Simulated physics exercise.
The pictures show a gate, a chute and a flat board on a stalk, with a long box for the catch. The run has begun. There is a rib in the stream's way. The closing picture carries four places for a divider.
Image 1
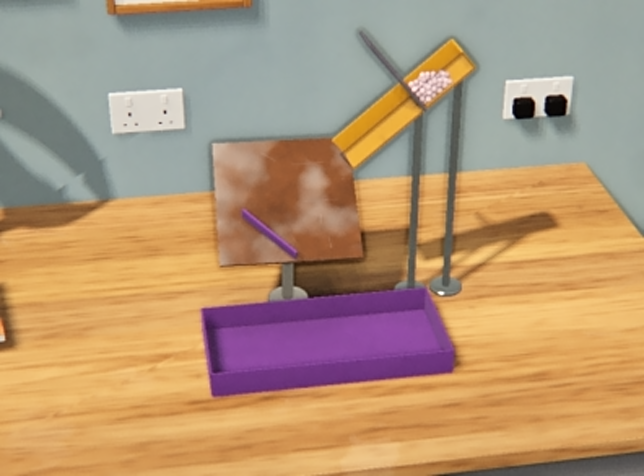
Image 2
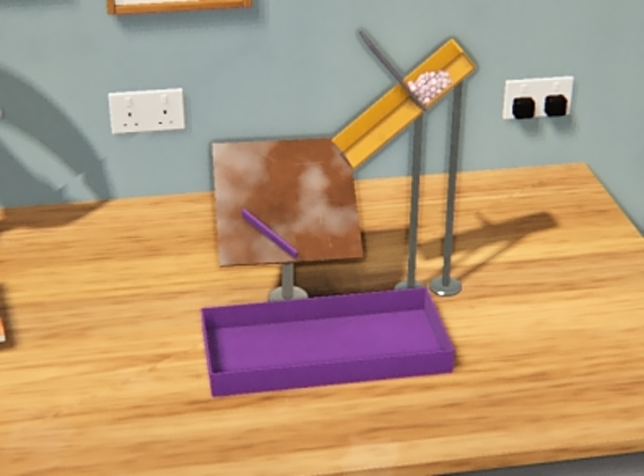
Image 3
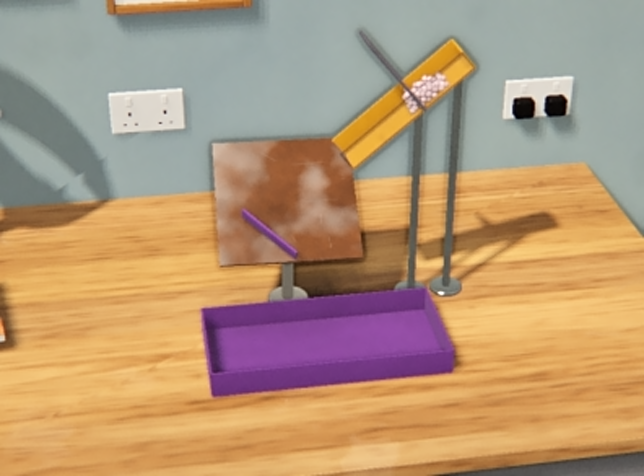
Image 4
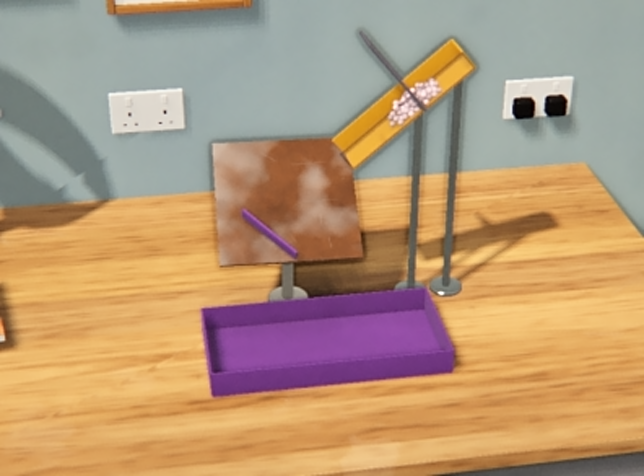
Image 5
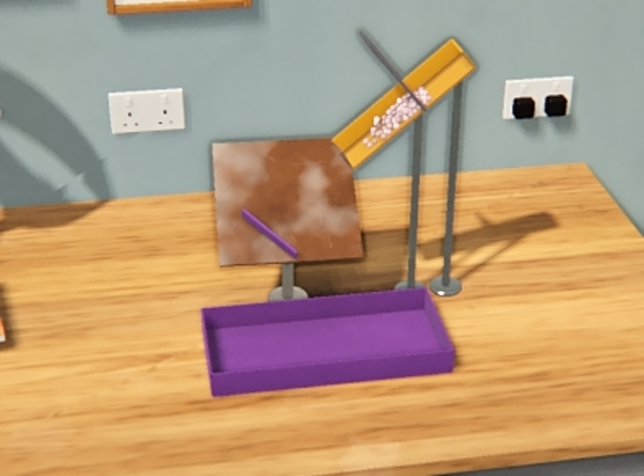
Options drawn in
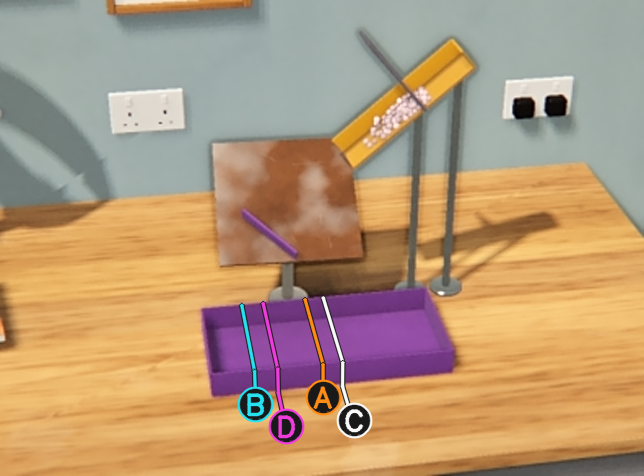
We see small pale pink beads bunched high in a raised yellow chute, above a tilted brown board with a purple strip and an empty purple box; the beads then slide down leftward along the chute, spreading out.
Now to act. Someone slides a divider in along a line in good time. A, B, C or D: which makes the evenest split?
Take C.
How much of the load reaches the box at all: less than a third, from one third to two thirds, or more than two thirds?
It is more than two thirds.
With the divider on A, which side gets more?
More lands on the right.
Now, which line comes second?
That is line A.
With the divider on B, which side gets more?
Right.
On the marked copy, line A crosses the front rim at (322, 363); line B crosses the front rim at (254, 370); line C crosses the front rim at (342, 361); line D crosses the front rim at (277, 368).
If A is chosen, of what is caught, close to a quarter on the left of the divider, the bulk on the right.
If B is chosen, of what is caught, a small share on the left of the divider, all but a few on the right.
If C is chosen, of what is caught, close to two thirds on the left of the divider, close to a third on the right.
If D is chosen, of what is caught, a small share on the left of the divider, all but a few on the right.
